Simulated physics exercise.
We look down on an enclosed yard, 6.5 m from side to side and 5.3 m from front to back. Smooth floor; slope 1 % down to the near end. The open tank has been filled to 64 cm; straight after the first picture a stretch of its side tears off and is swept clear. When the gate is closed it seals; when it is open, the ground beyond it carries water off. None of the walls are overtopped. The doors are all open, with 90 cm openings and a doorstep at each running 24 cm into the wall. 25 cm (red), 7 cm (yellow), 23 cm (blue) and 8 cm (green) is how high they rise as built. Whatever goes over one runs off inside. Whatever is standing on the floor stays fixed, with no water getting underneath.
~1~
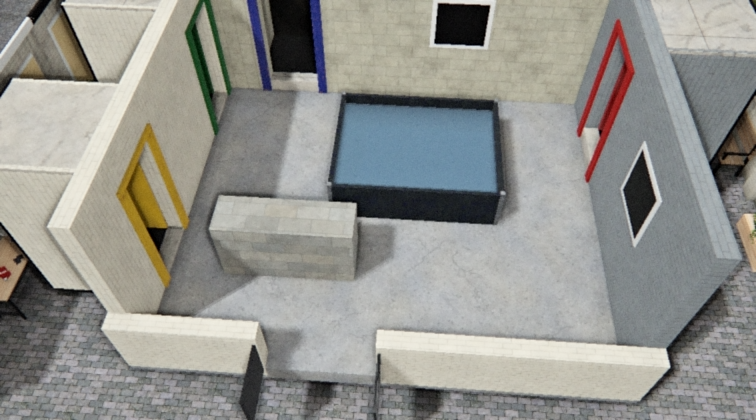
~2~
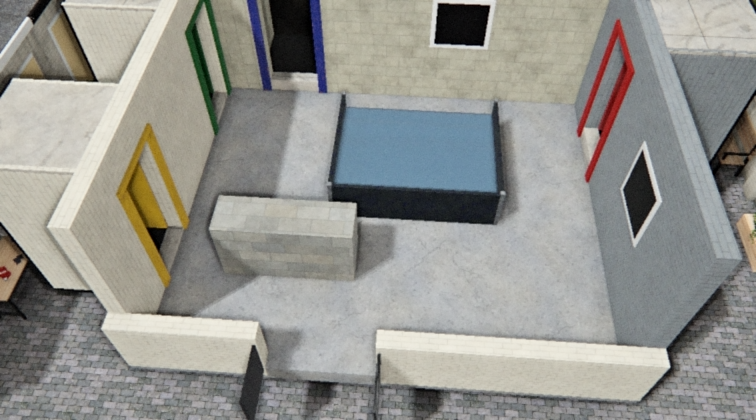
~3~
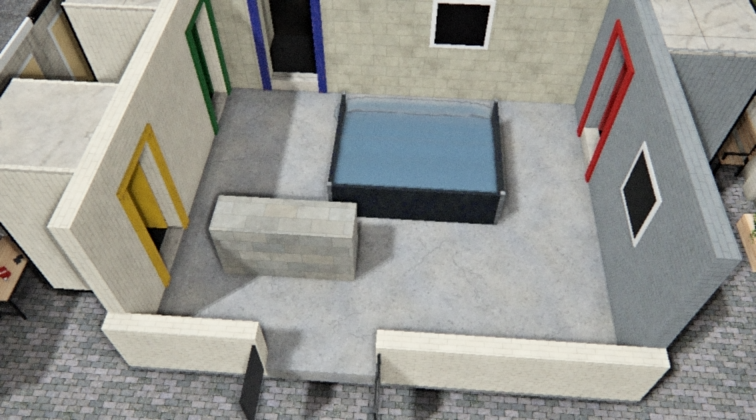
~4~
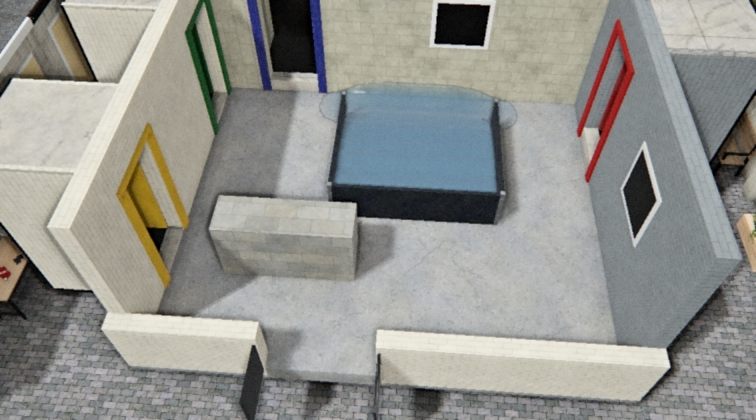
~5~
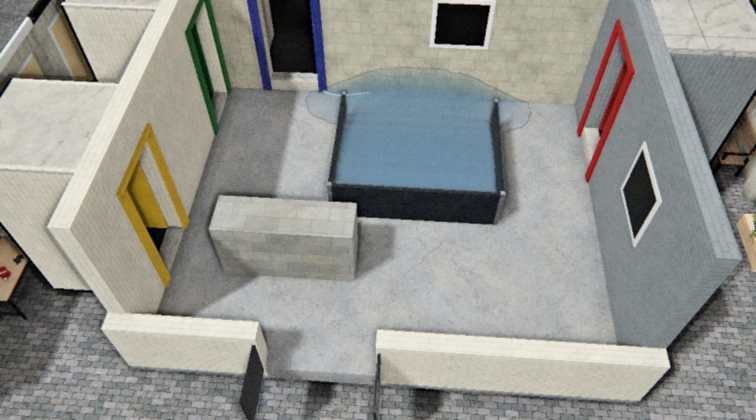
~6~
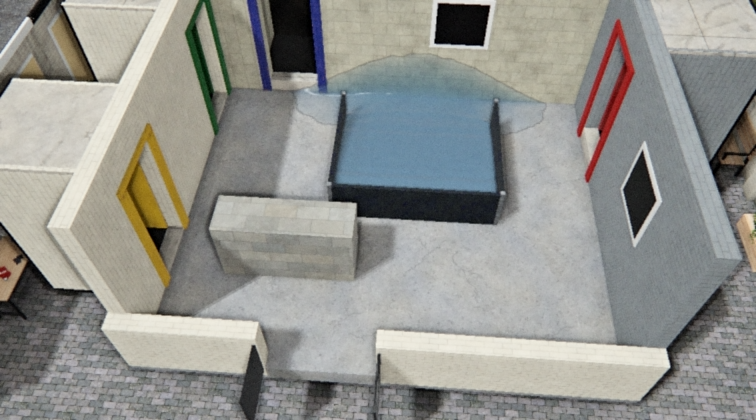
Open dark-sided tank of blue water in a walled yard losing its far side, water spreading out behind toward the back wall.
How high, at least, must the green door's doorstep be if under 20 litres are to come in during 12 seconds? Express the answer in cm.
I would say about 27 cm.
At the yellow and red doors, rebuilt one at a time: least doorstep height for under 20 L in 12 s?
About 8.0 cm at yellow and about 19 cm at red.
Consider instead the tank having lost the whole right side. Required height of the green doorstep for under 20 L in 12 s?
It needs to be about 20 cm high.
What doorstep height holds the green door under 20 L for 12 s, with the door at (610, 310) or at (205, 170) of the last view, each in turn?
You'd want roughly 11.0 cm there first, then roughly 9.5 cm.
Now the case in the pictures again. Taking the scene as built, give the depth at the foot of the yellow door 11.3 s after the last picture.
Lab note: Depth approx. 11.5 cm.
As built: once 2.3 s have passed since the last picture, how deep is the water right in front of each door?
Depth (cm): Red 21 / yellow 3 / blue 12 / green 25.
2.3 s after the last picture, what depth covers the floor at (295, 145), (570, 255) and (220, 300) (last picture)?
Close to 2, 5 and 0 cm deep.
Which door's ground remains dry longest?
Answer: Yellow.
Then, 0.7 s after the last picture water covers 20 % of the floor, deepest (49 cm) near (420, 99); 5 cm at the green door, 0 litres in over its 8 cm doorstep.
Then, 2.3 s after the last picture water covers 55 % of the floor, deepest (30 cm) near (566, 113); 25 cm at the green door, 190 litres in over its 8 cm doorstep.
Then, 11.3 s after the last picture water covers 100 % of the floor, deepest (13 cm) near (148, 343); 8 cm at the green door, 348 litres in over its 8 cm doorstep.
At the green door as built, the water peaked near 28 cm, 1.9 s after the last picture.
Run again over the same 12 s with other heights there, 52 litres in over 22.5 cm, 8 litres over 30.5 cm. The limit of 20 litres is kept from about 27 cm up.
